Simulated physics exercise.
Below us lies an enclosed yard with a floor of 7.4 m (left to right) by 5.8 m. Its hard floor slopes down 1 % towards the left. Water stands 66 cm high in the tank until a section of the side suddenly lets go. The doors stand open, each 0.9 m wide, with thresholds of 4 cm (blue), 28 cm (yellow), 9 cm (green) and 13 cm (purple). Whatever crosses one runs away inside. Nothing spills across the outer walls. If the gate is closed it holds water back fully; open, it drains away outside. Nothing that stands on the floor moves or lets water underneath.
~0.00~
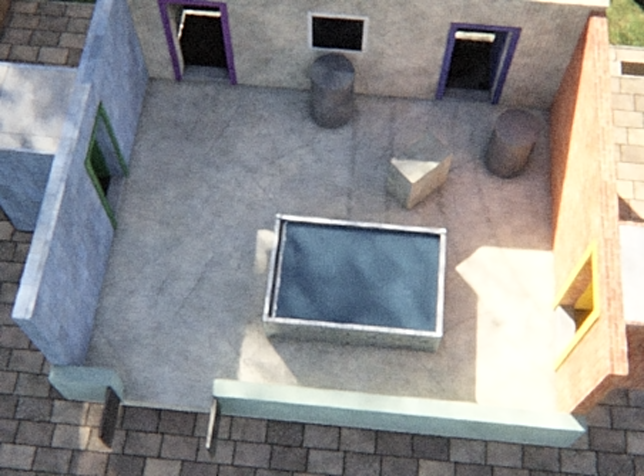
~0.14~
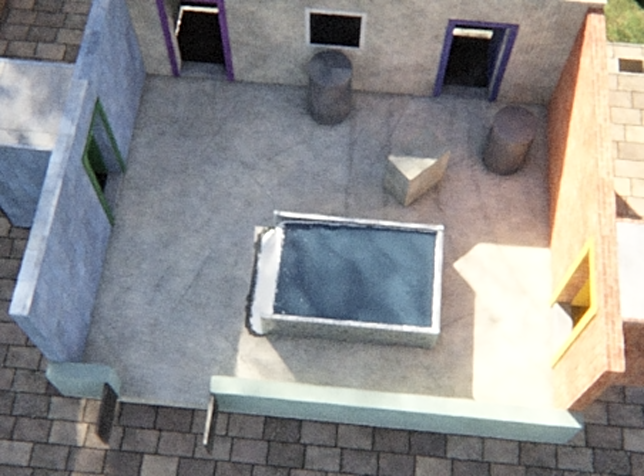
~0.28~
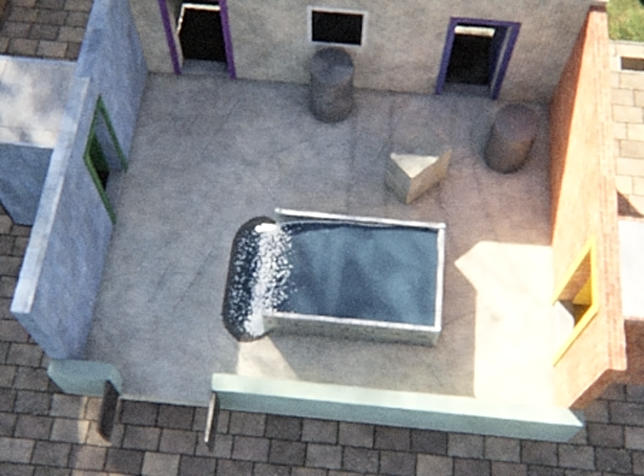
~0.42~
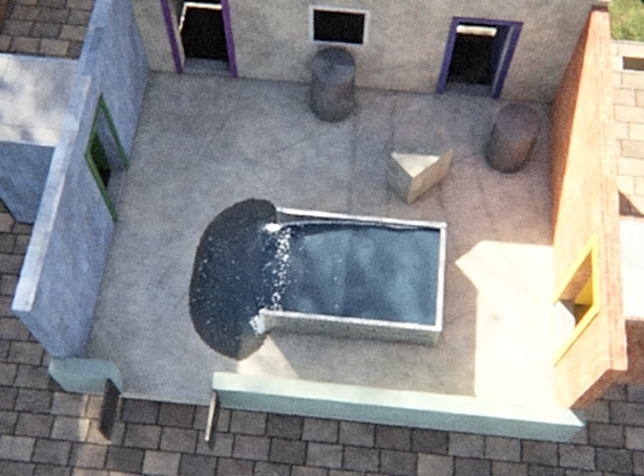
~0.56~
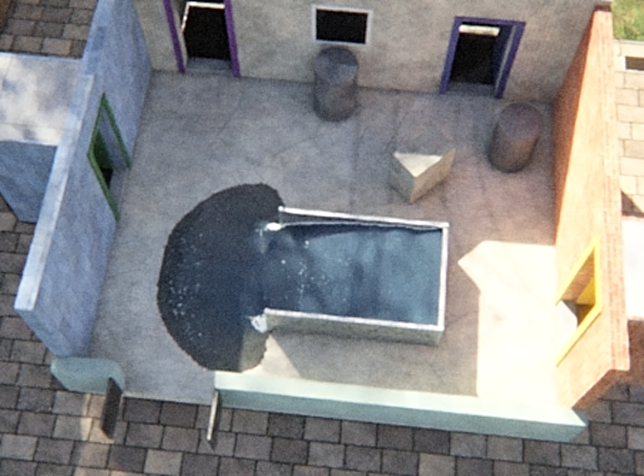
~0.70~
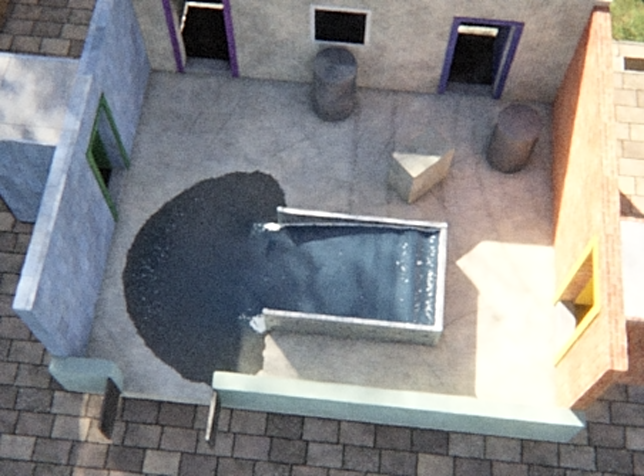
At the start, a rectangular tank of still water sits in a walled yard with open doorways, two cylinders and a wedge-shaped block. Then its left side opens and water pours out in a white, foamy rush, spreading leftward across the floor as a widening dark, rounded pool.
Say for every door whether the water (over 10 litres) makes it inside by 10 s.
The water let in: At the blue door it keeps below the limit; at the yellow door it does not reach the limit; at the green door it passes the limit; at the purple door it passes the limit.
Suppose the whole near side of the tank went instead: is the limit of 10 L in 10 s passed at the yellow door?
Then: Yellow below.
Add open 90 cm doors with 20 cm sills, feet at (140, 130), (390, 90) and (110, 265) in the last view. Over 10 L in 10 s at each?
In turn: Not over, below, above.
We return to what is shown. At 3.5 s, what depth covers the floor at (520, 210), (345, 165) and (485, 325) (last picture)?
In that order: 0, 0 and 0 cm.
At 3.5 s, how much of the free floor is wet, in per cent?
Some 35 per cent of it.
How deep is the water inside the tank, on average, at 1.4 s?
Some 39 cm.
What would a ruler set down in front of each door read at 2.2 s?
In cm: Blue 0, yellow 0, green 27, purple 0.
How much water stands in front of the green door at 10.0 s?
About 10.0 cm.
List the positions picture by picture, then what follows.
The tank at (356, 276) is whole and still, 66 cm deep, in the first picture.
Water pours out at (273, 277) and has run 0.9 m, to a hidden place; typically 9 cm deep outside, 66 cm at the tank's back, in the second picture.
Water pours out at (274, 275) and has run 1.1 m, to (247, 338); typically 11 cm deep outside, 66 cm at the tank's back, in the third picture.
Water pours out at (275, 274) and has run 1.5 m, to (239, 208); typically 9 cm deep outside, 66 cm at the tank's back, in the fourth picture.
The front is at (162, 303), 1.9 m from the gap at (278, 274); 4.5 m2 of floor is under water; 65 cm left at the back of the tank, in the fifth picture.
Water pours out at (276, 274) and has run 2.4 m, to (129, 279); typically 6 cm deep outside, 60 cm at the tank's back, in the sixth picture.
After 1.4 s water covers 30 % of the floor and is deepest (36 cm) near (106, 267); blue door not reached, yellow door not reached, green door 21 cm at the sill, 10 L in, purple door not reached.
After 2.2 s water covers 35 % of the floor and is deepest (44 cm) near (82, 371); blue door not reached, yellow door not reached, green door 27 cm at the sill, 74 L in, purple door not reached.
After 3.5 s water covers 35 % of the floor and is deepest (32 cm) near (151, 72); blue door not reached, yellow door not reached, green door 22 cm at the sill, 179 L in, purple door 19 cm at the sill, 4 L in.
After 6.0 s water covers 60 % of the floor and is deepest (20 cm) near (304, 93); blue door 1 cm at the sill, 0 L in, yellow door not reached, green door 12 cm at the sill, 237 L in, purple door 17 cm at the sill, 43 L in.
After 10.0 s water covers 90 % of the floor and is deepest (10 cm) near (175, 99); blue door 3 cm at the sill, 0 L in, yellow door not reached, green door 10 cm at the sill, 242 L in, purple door 10 cm at the sill, 51 L in.
